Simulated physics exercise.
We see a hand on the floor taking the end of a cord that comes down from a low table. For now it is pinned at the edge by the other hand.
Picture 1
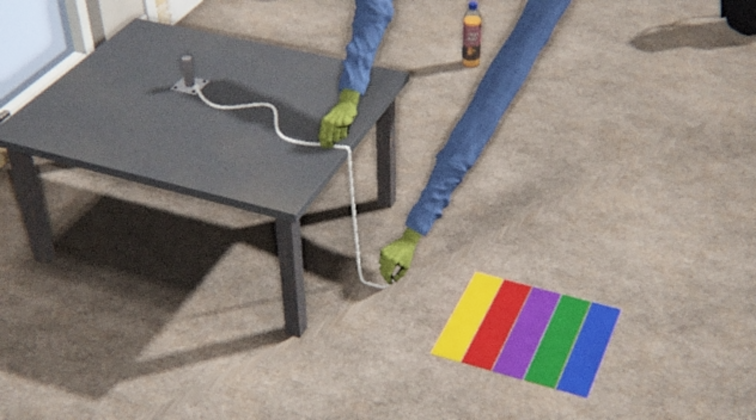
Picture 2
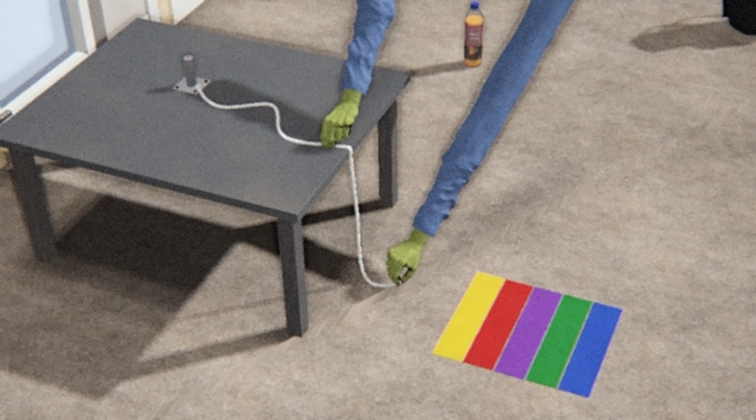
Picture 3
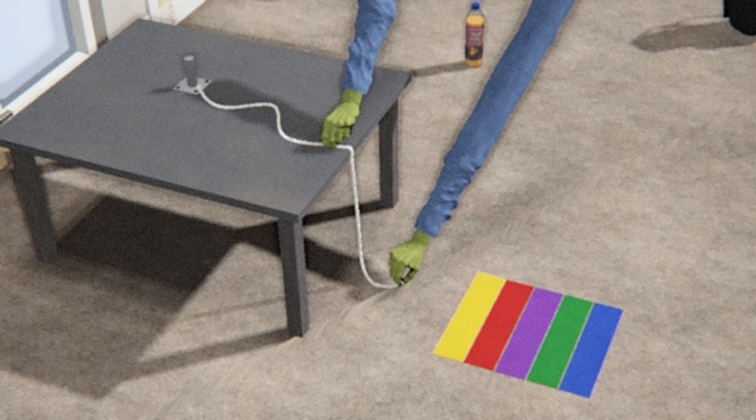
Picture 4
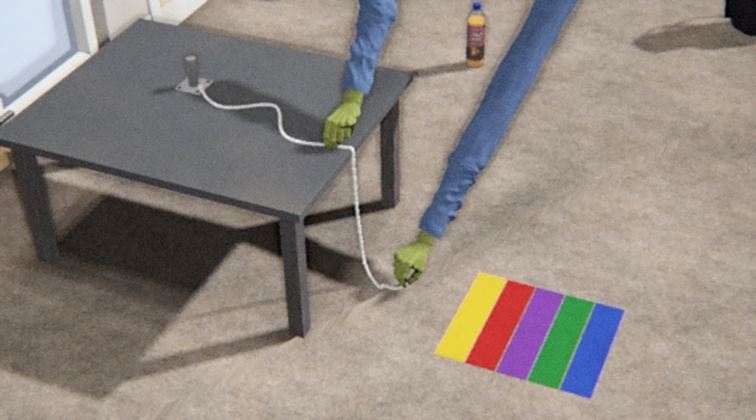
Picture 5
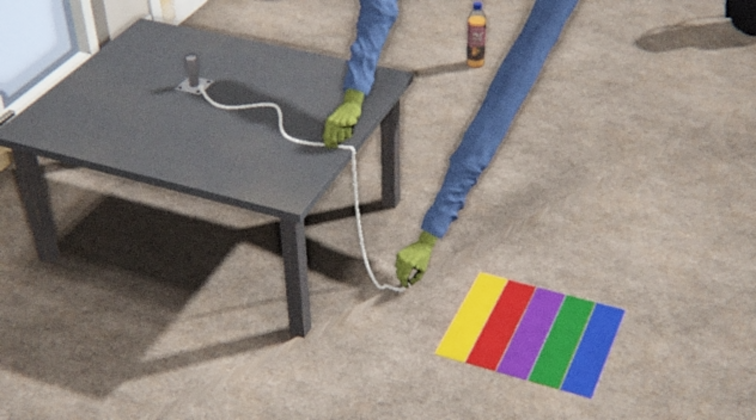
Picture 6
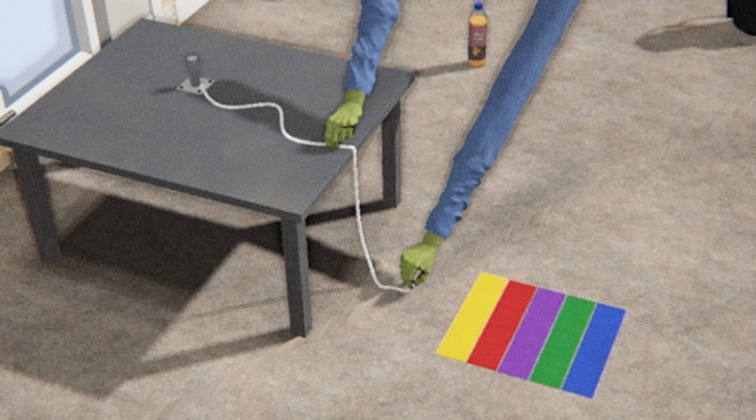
A green hand on the floor draws the white cord's end slightly to the right.
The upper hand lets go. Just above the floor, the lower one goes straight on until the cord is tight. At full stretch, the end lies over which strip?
Over the purple strip.
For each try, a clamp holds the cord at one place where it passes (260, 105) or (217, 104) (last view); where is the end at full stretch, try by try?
Approximately (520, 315), then (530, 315).
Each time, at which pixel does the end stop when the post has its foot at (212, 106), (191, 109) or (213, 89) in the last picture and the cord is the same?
Approximate pixels in order: (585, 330), (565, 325), (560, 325).
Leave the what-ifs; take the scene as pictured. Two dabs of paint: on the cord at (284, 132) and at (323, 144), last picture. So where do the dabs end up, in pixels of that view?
(319, 132) and (359, 152), roughly.
Soon after, end near (487, 305); over yellow.
Then, end near (518, 313); over red.
At full stretch, end near (537, 318); over purple. It gets as far as the purple strip.
